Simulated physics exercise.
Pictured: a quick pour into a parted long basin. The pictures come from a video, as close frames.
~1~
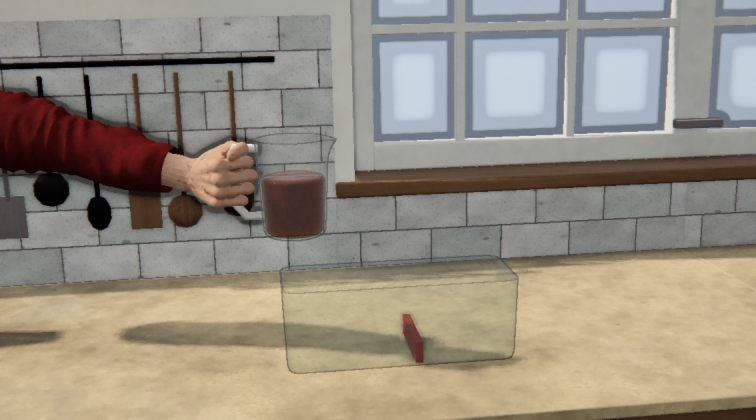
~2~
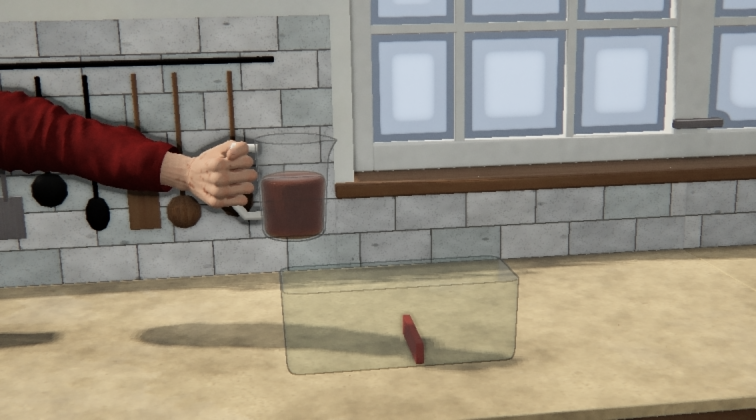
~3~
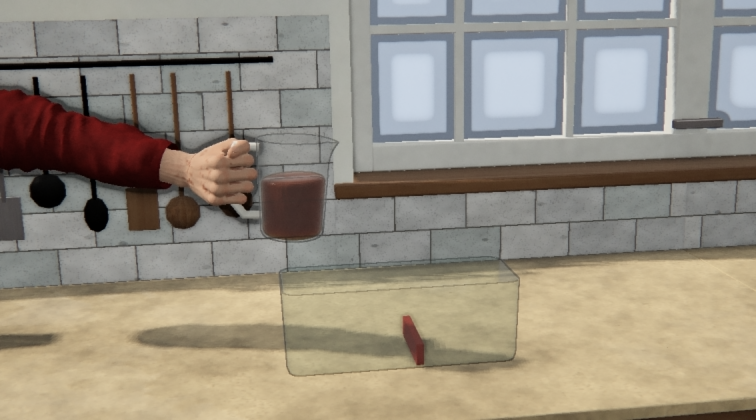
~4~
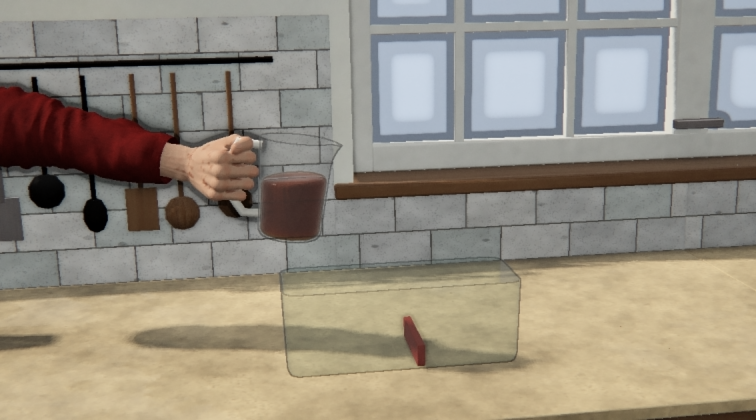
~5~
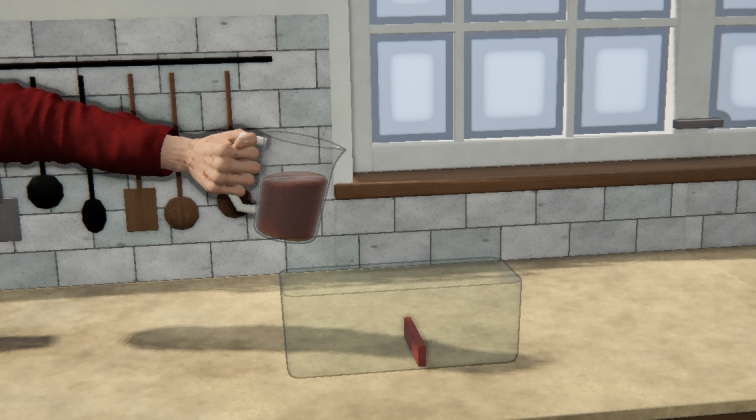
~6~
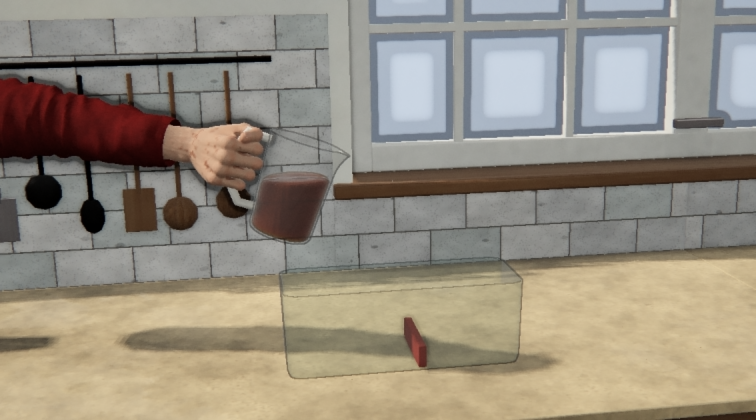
A hand in a red sleeve, reaching in from the left, holds a clear jug of reddish-brown liquid upright, then tilts it gradually rightward. Below it, a long transparent basin with a small red divider stands on a beige counter. The kitchen is seen from the front, with hanging utensils on a grey brick wall at left and a white-framed window at right, the view almost still.
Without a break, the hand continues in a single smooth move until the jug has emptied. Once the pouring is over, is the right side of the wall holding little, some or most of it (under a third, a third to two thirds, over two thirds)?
It holds little.
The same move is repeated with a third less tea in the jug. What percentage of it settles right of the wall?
About 5 %.
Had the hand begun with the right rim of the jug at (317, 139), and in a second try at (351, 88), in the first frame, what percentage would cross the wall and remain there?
You'd get 10 percent from the first and 85 percent from the second.
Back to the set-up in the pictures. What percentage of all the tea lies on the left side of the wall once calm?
Something like 85 per cent, roughly.
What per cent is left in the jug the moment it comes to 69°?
Roughly 95 percent.
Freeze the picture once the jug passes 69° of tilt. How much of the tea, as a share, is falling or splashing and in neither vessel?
Roughly 5 percent.
A moment on, the jug is tipped part way and 96 per cent is still to pour, 0 is left of the wall and 0 right of it.
Next, the jug is tipped on its side and 51 per cent is still to pour, 26 is left of the wall and 1 right of it.
Then the jug is tipped on its side and 14 per cent is still to pour, 64 is left of the wall and 13 right of it.
Later the jug is tipped on its side and 3 per cent is still to pour, 80 is left of the wall and 15 right of it.
In the end 83 per cent lies left of the wall, 16 right of it and 1 outside.
